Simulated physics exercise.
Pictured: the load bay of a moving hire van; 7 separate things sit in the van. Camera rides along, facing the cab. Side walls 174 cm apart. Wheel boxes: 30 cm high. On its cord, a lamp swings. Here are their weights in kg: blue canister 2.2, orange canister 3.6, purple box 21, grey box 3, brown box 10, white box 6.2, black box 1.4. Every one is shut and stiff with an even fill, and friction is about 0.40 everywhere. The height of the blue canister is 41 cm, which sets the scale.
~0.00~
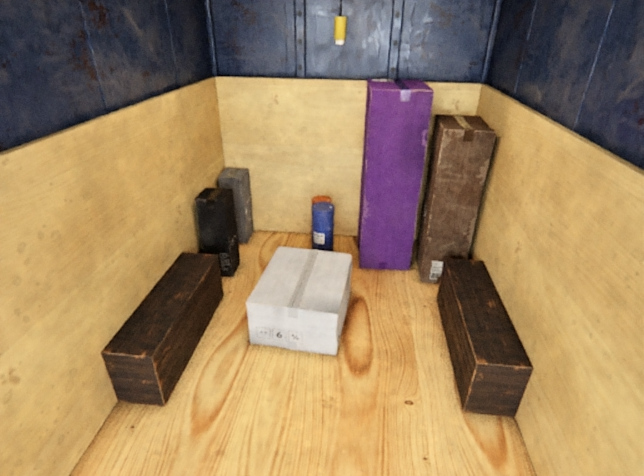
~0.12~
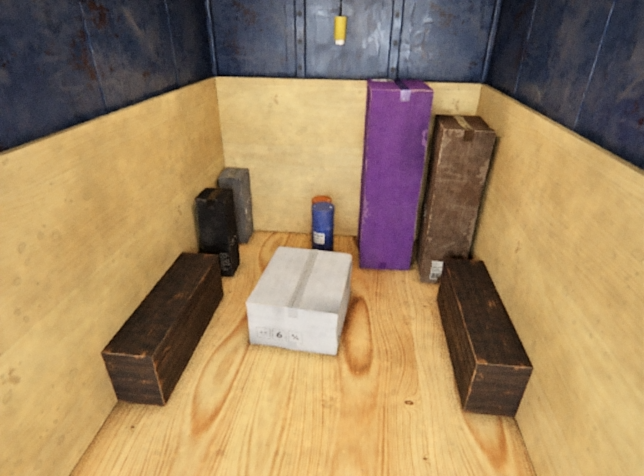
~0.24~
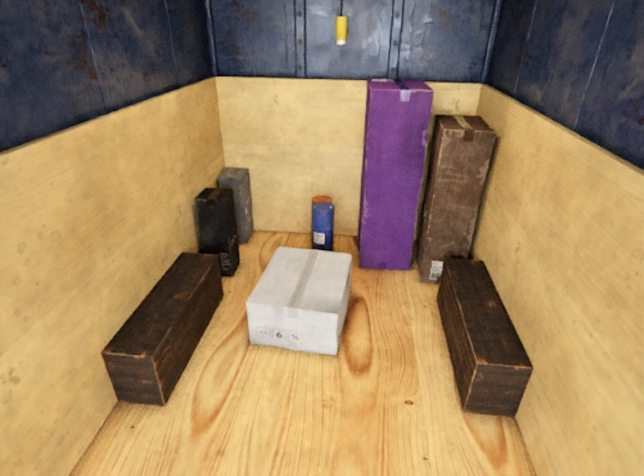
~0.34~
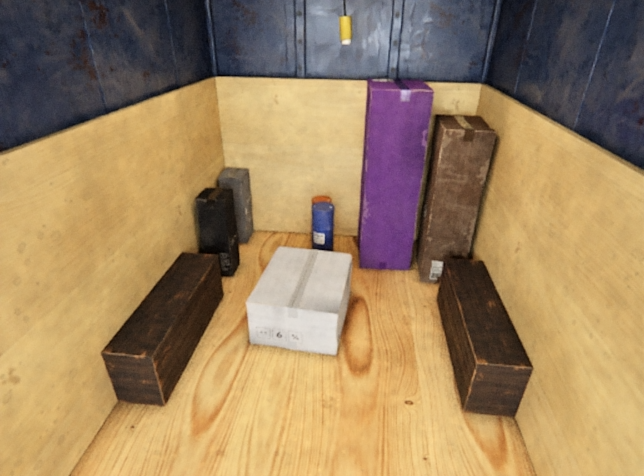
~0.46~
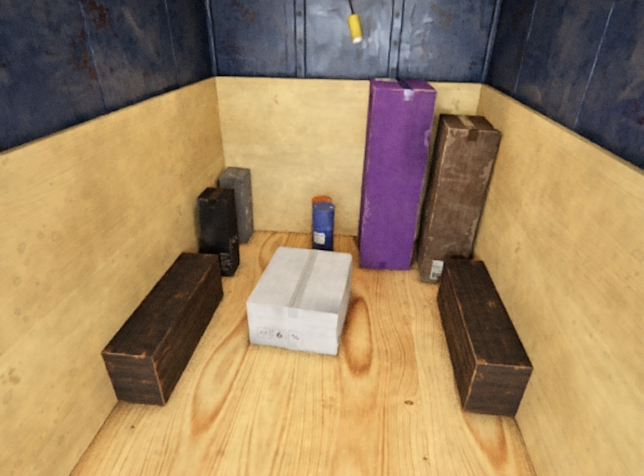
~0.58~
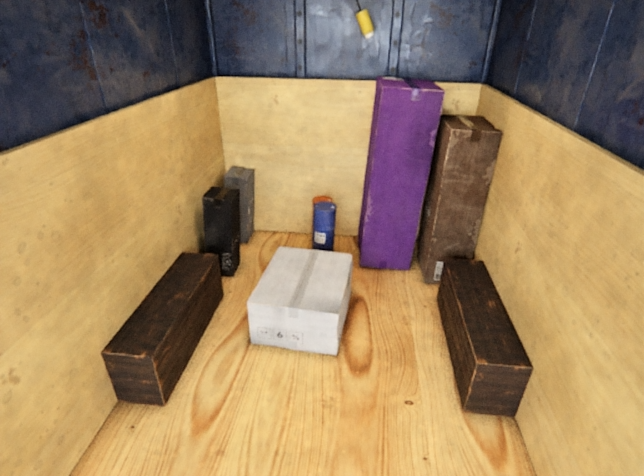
A yellow lamp swings right above still boxes, then the tall purple box leans slightly right.
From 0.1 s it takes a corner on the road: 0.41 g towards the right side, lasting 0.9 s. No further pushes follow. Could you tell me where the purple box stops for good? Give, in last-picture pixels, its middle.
I would say at about (393, 177).
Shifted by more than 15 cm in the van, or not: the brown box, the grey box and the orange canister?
Here is how it goes: The brown box remains near its start; next, the grey box moves off; last, the orange canister remains near its start.
By 0.88 s, push 0.20 g right; purple box tilted 4° near (399, 176); grey box tilted 36°; black box tilted 34°.
By 1.08 s, steady run; purple box 5 cm from its spot near (397, 176); black box on its side; grey box on its side.
When it is over (3.7 s), lying over in the van, grey box and black box; the other 5 within 15 cm of the start. In the last view, purple box near (393, 177).
